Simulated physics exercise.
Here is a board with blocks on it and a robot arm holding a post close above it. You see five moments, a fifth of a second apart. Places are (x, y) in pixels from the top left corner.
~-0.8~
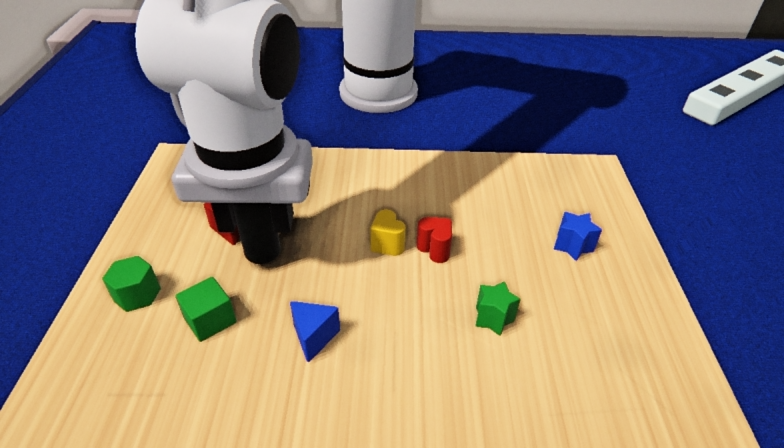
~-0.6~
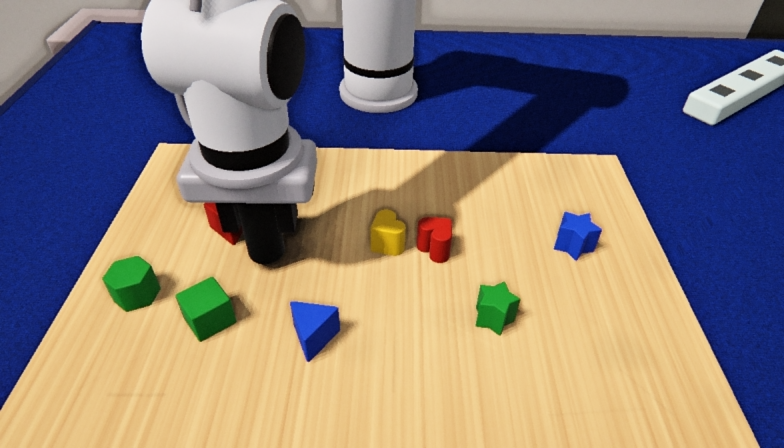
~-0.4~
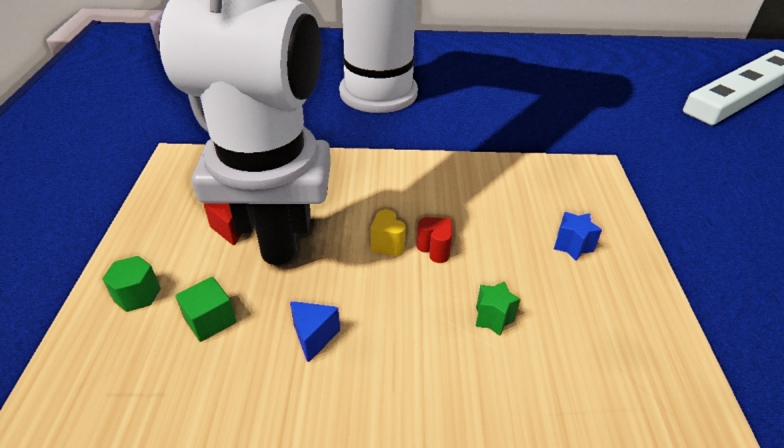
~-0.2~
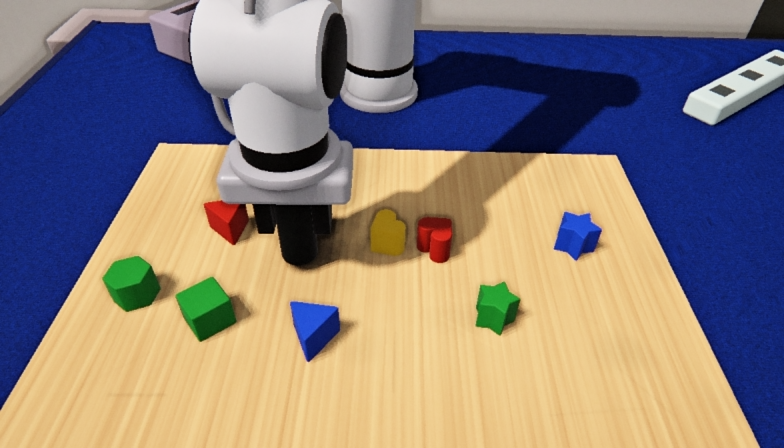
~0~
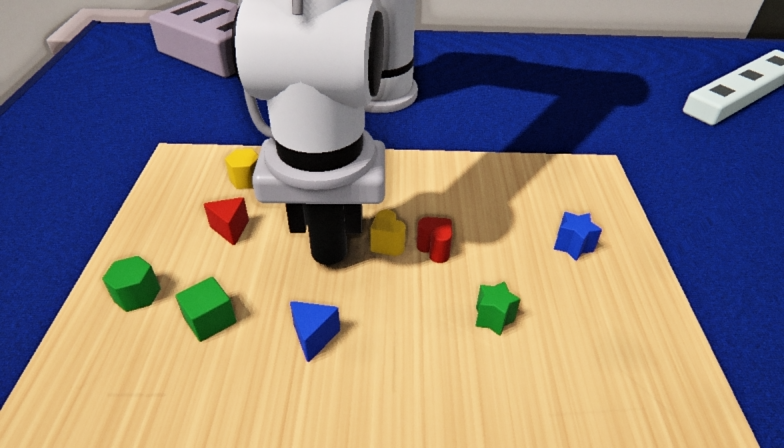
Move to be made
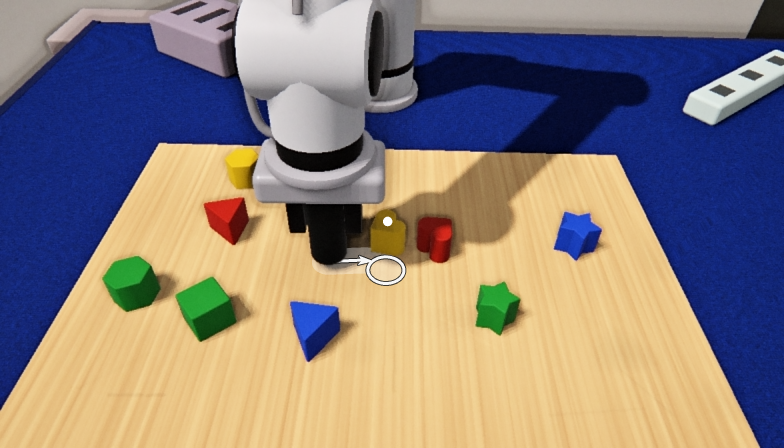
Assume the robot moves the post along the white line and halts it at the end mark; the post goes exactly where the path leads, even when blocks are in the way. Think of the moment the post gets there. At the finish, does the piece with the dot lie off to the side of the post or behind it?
Yes, that is what happens.
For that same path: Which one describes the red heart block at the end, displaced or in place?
If the post follows that path, the red heart block stays in its place.
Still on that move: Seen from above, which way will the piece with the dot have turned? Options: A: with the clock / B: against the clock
My pick is B.
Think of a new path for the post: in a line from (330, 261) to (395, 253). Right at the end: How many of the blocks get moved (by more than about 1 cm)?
I expect just one block to be moved by more than 1 cm.
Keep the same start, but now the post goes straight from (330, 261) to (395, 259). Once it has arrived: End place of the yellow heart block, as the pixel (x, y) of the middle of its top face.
At roughly (408, 213).
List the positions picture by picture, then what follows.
Post's lower end at (263, 253); yellow heart block at (388, 221); red heart block at (437, 226), in the first frame.
Post at (267, 253); blocks still, in the second frame.
Post at (279, 254); blocks still, in the third frame.
Post at (300, 254); blocks still, in the fourth frame.
Post at (329, 254); yellow heart block at (388, 221); red heart block at (437, 226), in the fifth frame.
Drawn move, from (330, 261) over (350, 261) and (371, 261) to (386, 270); the dot is on the yellow heart block.
What follows on the original path. Halfway along, post at (362, 252); yellow heart block at (390, 221).
At the end, post at (386, 262); yellow heart block at (399, 218), turned 20° anticlockwise; red heart block still.
